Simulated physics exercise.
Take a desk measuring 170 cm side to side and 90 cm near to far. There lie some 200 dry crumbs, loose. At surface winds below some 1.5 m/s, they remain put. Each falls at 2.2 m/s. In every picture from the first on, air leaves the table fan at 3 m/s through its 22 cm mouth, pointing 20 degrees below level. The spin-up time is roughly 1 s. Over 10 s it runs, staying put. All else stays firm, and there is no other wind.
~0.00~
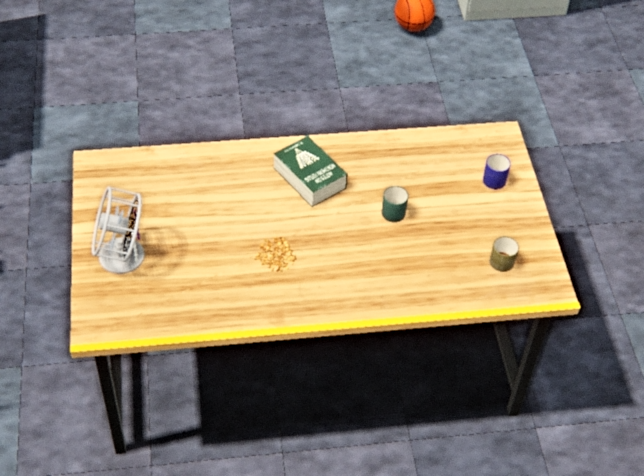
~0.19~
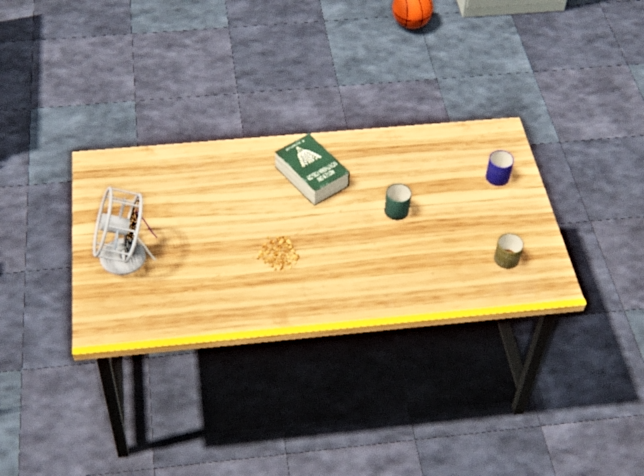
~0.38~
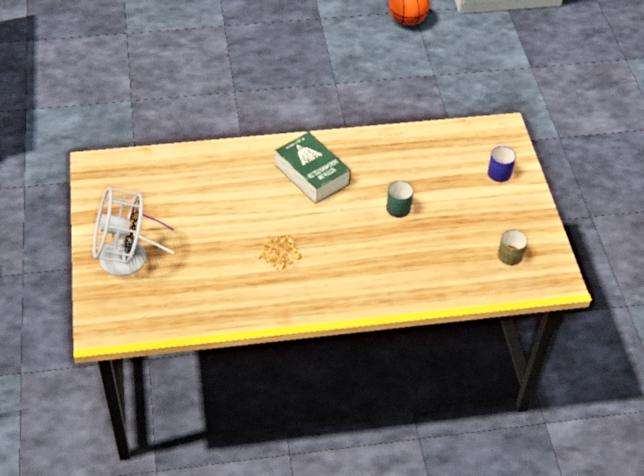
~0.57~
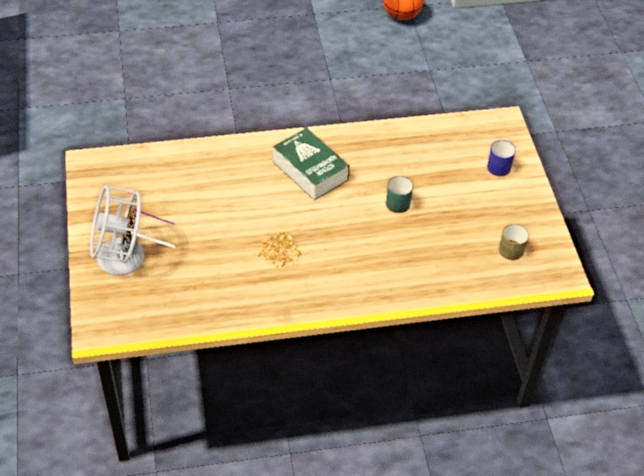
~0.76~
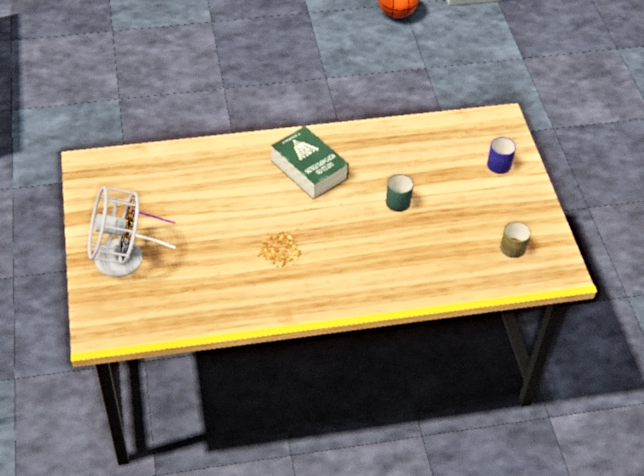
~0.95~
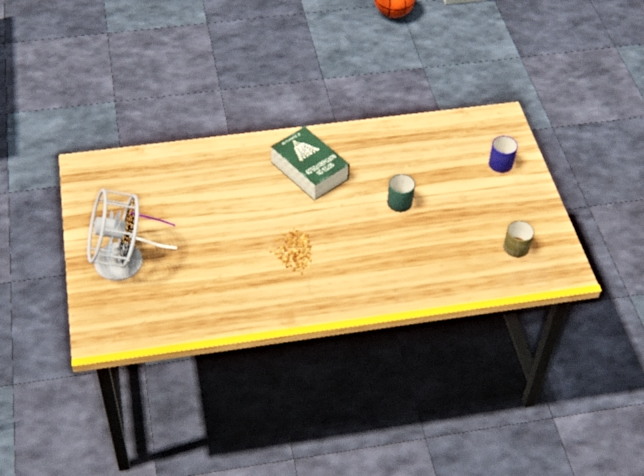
On a wooden desk with a yellow edge, streamers fluttering from a small fan before scattered crumbs shift slightly to the right.
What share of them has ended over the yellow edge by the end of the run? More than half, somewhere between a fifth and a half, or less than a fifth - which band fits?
The band that fits is less than a fifth.
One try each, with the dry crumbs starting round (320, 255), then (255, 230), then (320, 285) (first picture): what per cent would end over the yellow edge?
4, 0 and 90 in a hundred, respectively.
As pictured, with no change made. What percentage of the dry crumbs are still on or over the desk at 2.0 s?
About 40 % remain.
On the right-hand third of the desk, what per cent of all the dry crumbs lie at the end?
Roughly 10 in a hundred.
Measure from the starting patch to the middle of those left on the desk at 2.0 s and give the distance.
I'd say close to 80 cm.
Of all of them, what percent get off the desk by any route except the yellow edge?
Around 80 % of them.
After 2.0 s, 44 % are on the move or not yet settled, 9 % are over the yellow edge; the middle of those still in play is near (508, 243).
After 3.2 s, 22 % are on the move or not yet settled, 9 % are over the yellow edge; the middle of those still in play is near (507, 240).
After 5.5 s, 10 % are on the move or not yet settled, 9 % are over the yellow edge.
After 10.0 s, at the end, 9 % are over the yellow edge.
